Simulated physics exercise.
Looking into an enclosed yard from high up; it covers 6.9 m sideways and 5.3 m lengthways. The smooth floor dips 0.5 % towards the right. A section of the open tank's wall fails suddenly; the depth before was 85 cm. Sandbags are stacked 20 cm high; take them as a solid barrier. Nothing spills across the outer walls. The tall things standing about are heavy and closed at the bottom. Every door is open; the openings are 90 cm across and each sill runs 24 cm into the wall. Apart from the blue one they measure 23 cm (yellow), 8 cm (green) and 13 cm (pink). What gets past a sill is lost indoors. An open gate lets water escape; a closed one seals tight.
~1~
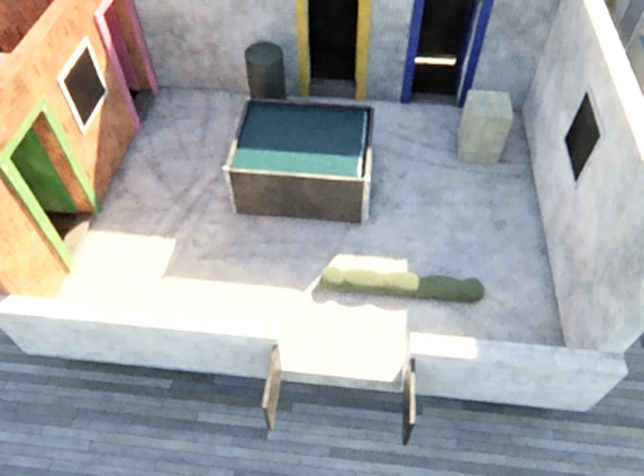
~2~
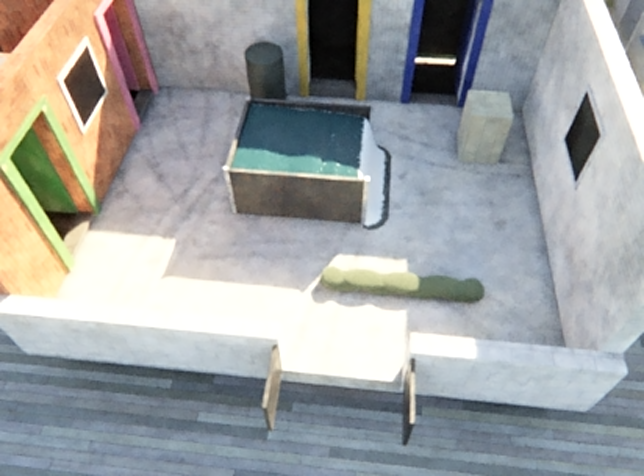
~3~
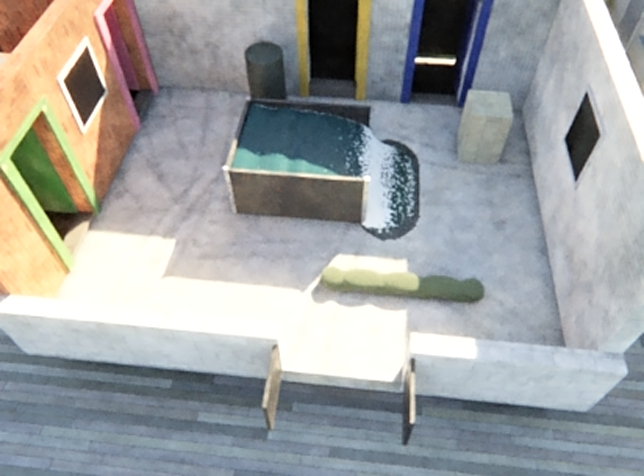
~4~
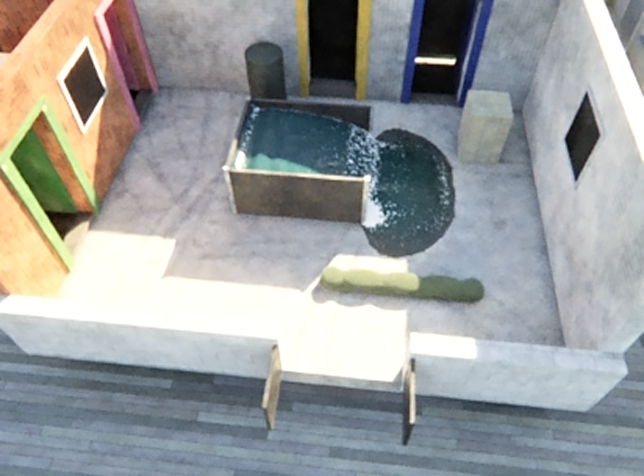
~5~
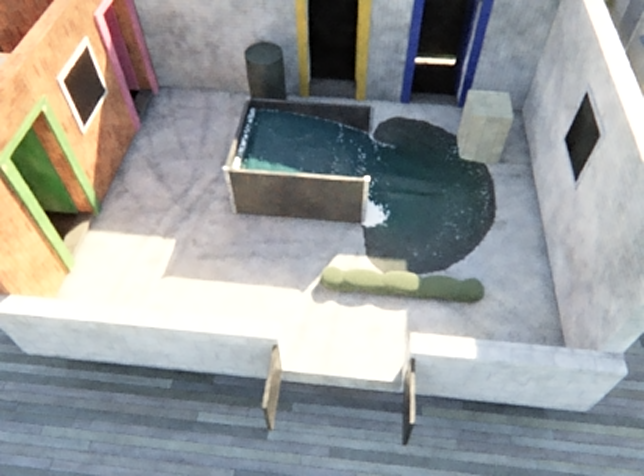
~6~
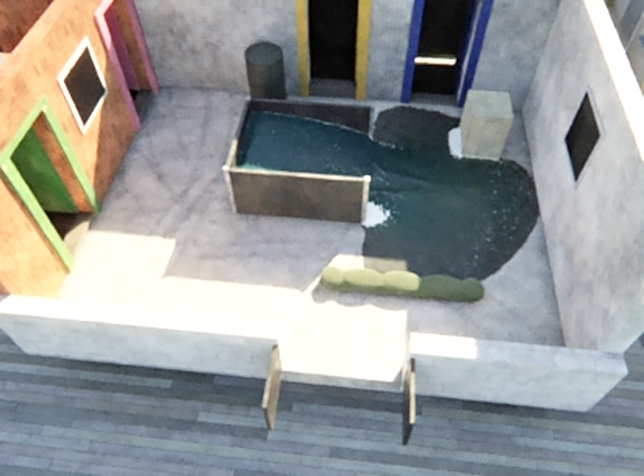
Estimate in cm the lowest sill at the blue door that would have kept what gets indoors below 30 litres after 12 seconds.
Some 22 cm above the ground.
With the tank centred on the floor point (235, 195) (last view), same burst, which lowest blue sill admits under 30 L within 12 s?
Then roughly 17 cm.
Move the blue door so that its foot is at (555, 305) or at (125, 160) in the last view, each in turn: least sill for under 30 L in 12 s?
Roughly 22 and 7.0 cm.
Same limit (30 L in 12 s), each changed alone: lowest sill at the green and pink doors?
About 6.0 cm at green and 7.0 cm at pink.
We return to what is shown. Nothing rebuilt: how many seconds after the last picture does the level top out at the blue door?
At about 2.0 s.
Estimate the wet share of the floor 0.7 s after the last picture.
Some 30 per cent of it.
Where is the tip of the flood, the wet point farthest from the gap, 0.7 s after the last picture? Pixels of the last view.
At about (564, 354).
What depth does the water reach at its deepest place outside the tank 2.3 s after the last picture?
Up to some 37 cm.
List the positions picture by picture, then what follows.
The first picture shows the open tank at (304, 141) is whole and still, 85 cm deep; the blue door at (442, 57) is dry.
In the second picture, the front is at (383, 215), 0.3 m from the gap at (366, 169); 0.5 m2 of floor is wet, 85 cm left at the back.
In the third picture, the gap is at (366, 173), the front 0.8 m out at (415, 212); the back of the open tank holds 84 cm.
In the fourth picture, the gap is at (365, 174), the front 1.4 m out at (449, 209); the back of the open tank holds 78 cm.
In the fifth picture, the gap is at (365, 175), the front 2.0 m out at (491, 204); the back of the open tank holds 72 cm.
In the sixth picture, water pours out at (365, 175) and has run 2.7 m, to (533, 207); about 8 cm deep outside, 71 cm at the back; the blue door at (442, 57), 2.5 m from the gap, is still 0.4 m from the nearest water.
Then, 0.7 s after the last picture water covers 30 % of the floor, deepest (48 cm) near (522, 182); 7 cm at the blue door, 6 litres in over its 6 cm sill.
Then, 2.3 s after the last picture water covers 45 % of the floor, deepest (37 cm) near (569, 381); 18 cm at the blue door, 157 litres in over its 6 cm sill.
Then, 11.3 s after the last picture water covers 95 % of the floor, deepest (10 cm) near (131, 144); 7 cm at the blue door, 239 litres in over its 6 cm sill.
At the blue door as built, the water peaked near 20 cm, 2.1 s after the last picture.
Run again over the same 12 s with other heights there, 53 litres in over 18.5 cm, 15 litres over 25 cm. The limit of 30 litres is kept from about 22 cm up.
